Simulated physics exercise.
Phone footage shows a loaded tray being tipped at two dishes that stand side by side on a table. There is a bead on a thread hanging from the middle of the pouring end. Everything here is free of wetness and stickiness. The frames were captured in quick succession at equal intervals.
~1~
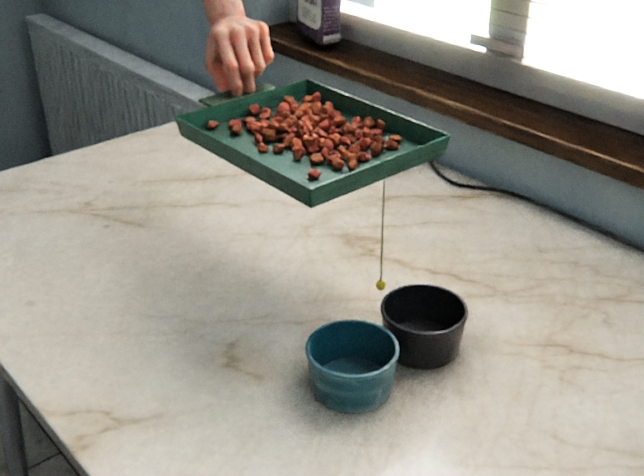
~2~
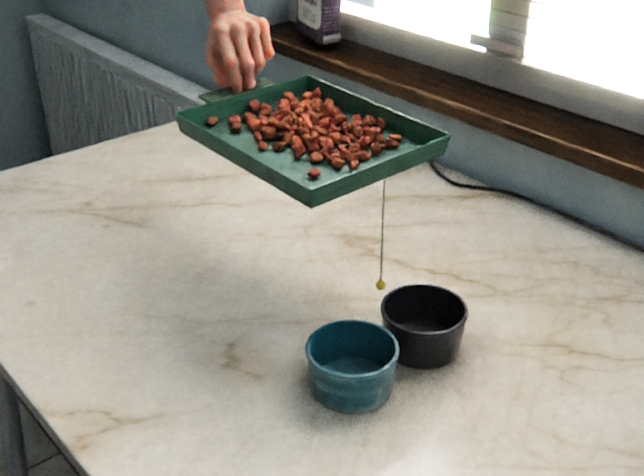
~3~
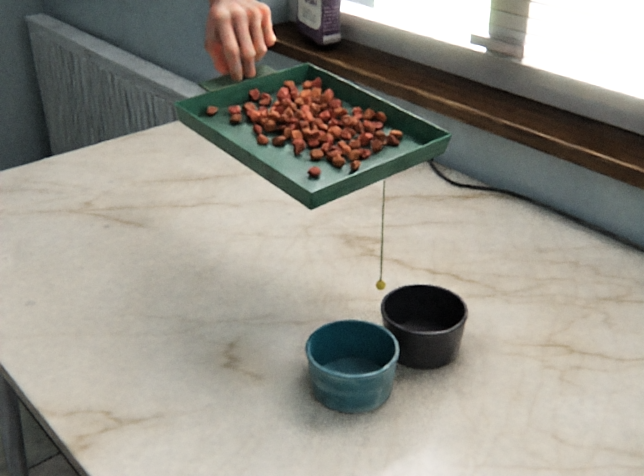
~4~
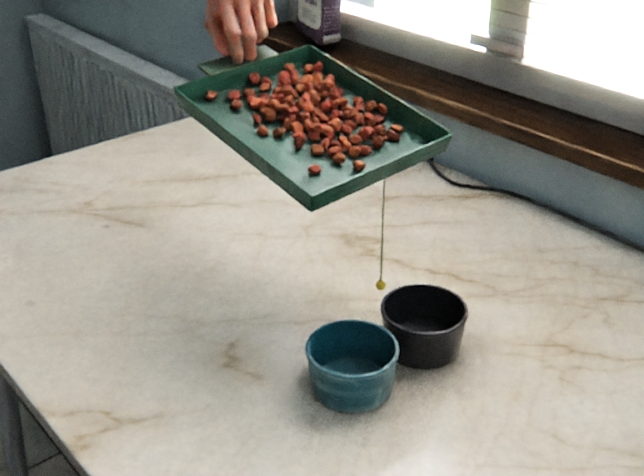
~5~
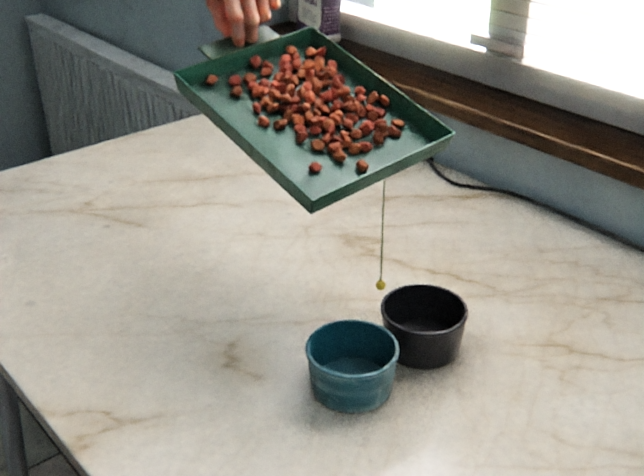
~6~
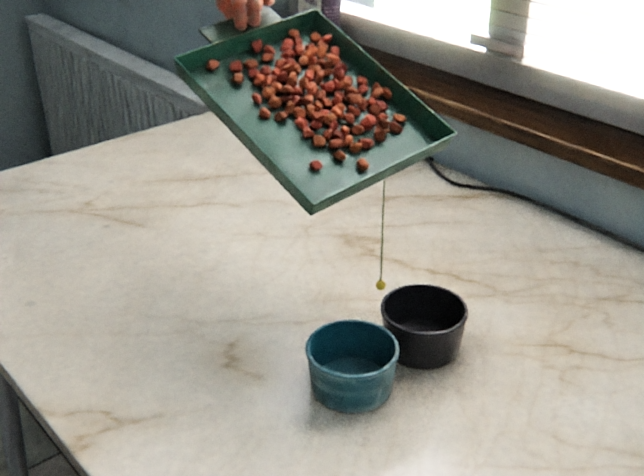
On a marble-patterned table, a hand raising the handle end of a green tray of reddish-brown chunks above two small bowls.
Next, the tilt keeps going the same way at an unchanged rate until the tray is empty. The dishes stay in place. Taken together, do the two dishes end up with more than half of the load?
Yes - in the end the dishes save the greater share of it.
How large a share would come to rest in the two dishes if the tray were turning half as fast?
Roughly 70 percent.
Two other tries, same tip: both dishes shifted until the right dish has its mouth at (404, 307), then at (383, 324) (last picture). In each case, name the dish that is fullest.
Result, try one: The left of the two; try two: The right of the two.
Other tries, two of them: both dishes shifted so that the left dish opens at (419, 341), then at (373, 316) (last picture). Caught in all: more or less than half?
With the first shift the pair saves less than a half; with the second, less than a half.
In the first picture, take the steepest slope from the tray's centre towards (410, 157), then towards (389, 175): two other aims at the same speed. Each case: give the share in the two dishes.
About 10 % and 40 %.
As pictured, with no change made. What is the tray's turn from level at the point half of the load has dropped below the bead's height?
That would be about 95 degrees from level.
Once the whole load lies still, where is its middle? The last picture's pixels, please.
Near pixel (364, 375).
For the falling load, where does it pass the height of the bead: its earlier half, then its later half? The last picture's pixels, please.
I'd say close to (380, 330) at first and close to (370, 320) later on.
Shortly afterwards, tray tipped steeply; all but a few on the tray; a little in the air.
Next, tray tipped past a quarter turn; near a quarter on the tray; near a third in the left dish; a little in the right dish; near a quarter outside both; a little in the air.
Some moments later, tray tipped past a quarter turn; near half in the left dish; near a quarter in the right dish; near a quarter outside both.
In the end, tray tipped past a quarter turn; near half in the left dish; near a quarter in the right dish; near a quarter outside both.
